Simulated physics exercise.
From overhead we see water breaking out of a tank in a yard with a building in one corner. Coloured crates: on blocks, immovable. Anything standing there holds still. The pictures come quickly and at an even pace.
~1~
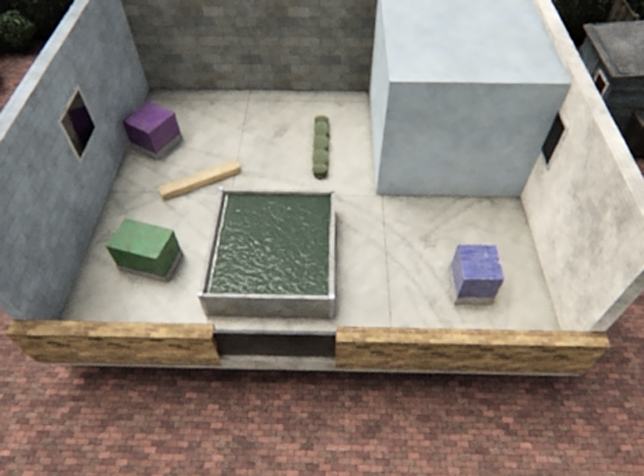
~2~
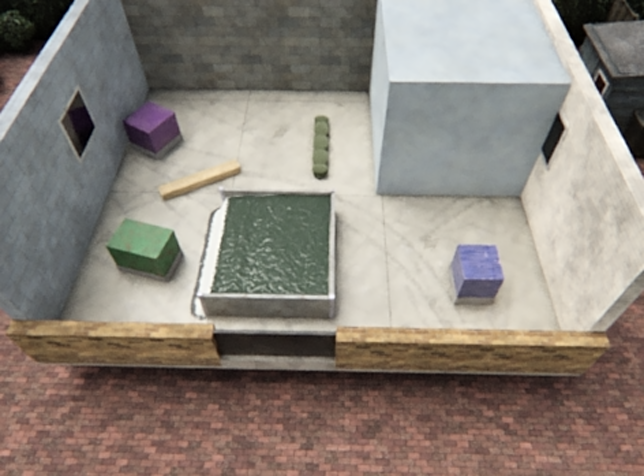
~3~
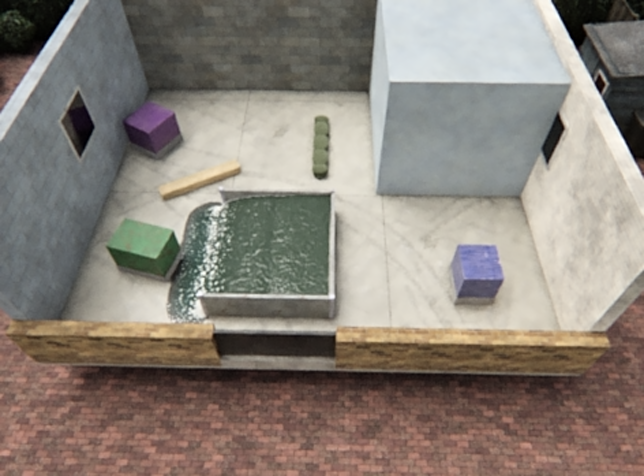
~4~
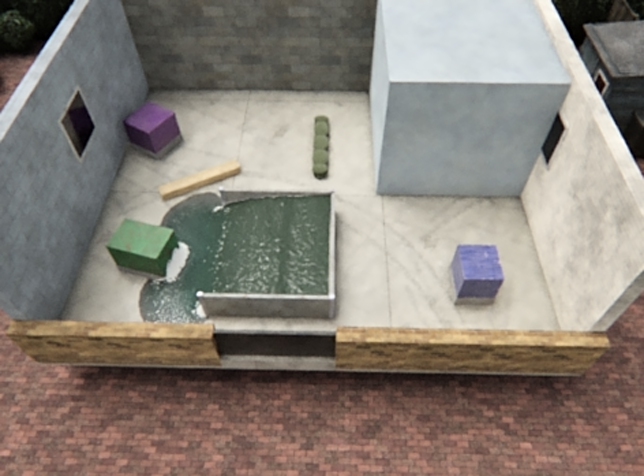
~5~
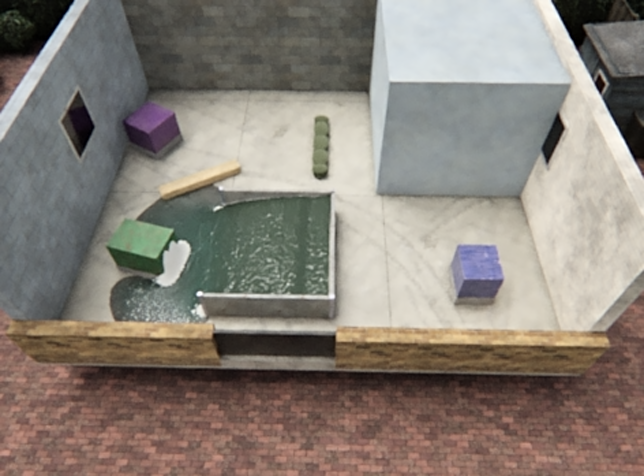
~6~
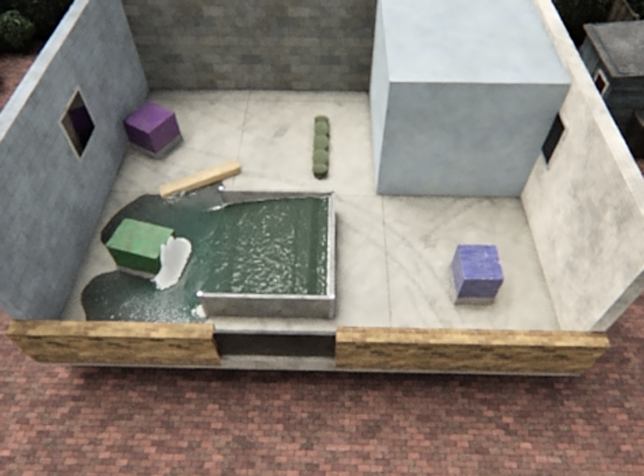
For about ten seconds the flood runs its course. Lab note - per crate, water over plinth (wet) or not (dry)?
In order: The purple crate meets the water. The blue crate avoids the water. The green crate meets the water.
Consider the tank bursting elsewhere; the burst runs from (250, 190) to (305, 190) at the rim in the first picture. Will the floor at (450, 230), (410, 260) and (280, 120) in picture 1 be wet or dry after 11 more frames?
The first point is unwetted, the second unwetted, the third swamped.
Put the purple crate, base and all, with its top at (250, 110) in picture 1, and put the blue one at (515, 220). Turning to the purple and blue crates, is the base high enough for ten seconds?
The purple crate is never reached, while the blue crate is never reached.
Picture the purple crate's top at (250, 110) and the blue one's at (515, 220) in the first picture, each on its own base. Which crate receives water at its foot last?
It's the one in blue.
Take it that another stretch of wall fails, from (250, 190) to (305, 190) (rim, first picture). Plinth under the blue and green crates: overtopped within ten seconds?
Well, the blue crate is never reached, and the green crate is never reached as well.
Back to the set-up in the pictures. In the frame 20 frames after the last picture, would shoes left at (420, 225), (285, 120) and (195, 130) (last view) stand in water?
Going through them in order, I'd say clear, clear and clear.
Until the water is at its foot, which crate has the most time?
I think it's the blue-painted one.
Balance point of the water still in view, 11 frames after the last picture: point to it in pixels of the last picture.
That puts it at around (186, 253).
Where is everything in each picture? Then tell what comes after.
The first frame shows the open tank at (272, 242) is whole and still.
In the second frame, water pours out at (217, 252) and has run to (200, 315).
In the third frame, water pours out at (218, 254) and has run to (184, 321).
In the fourth frame, the front is at a hidden place, out from the gap at (218, 254).
In the fifth frame, the front is at a hidden place, out from the gap at (218, 254).
In the sixth frame, water pours out at (218, 254) and has run to (114, 221).
A moment on, water covers 20 % of the floor; the purple crate not reached, the blue crate not reached, the green crate water round its plinth.
Next, water covers 25 % of the floor; the purple crate water round its plinth, the blue crate not reached, the green crate water round its plinth.
Then, water covers 40 % of the floor; the purple crate water round its plinth, the blue crate not reached, the green crate water round its plinth.
Later, water covers 70 % of the floor; the purple crate water round its plinth, the blue crate water round its plinth, the green crate water round its plinth.
In the end, water covers 95 % of the floor; the purple crate was topped, the blue crate stayed above the water, the green crate was topped.
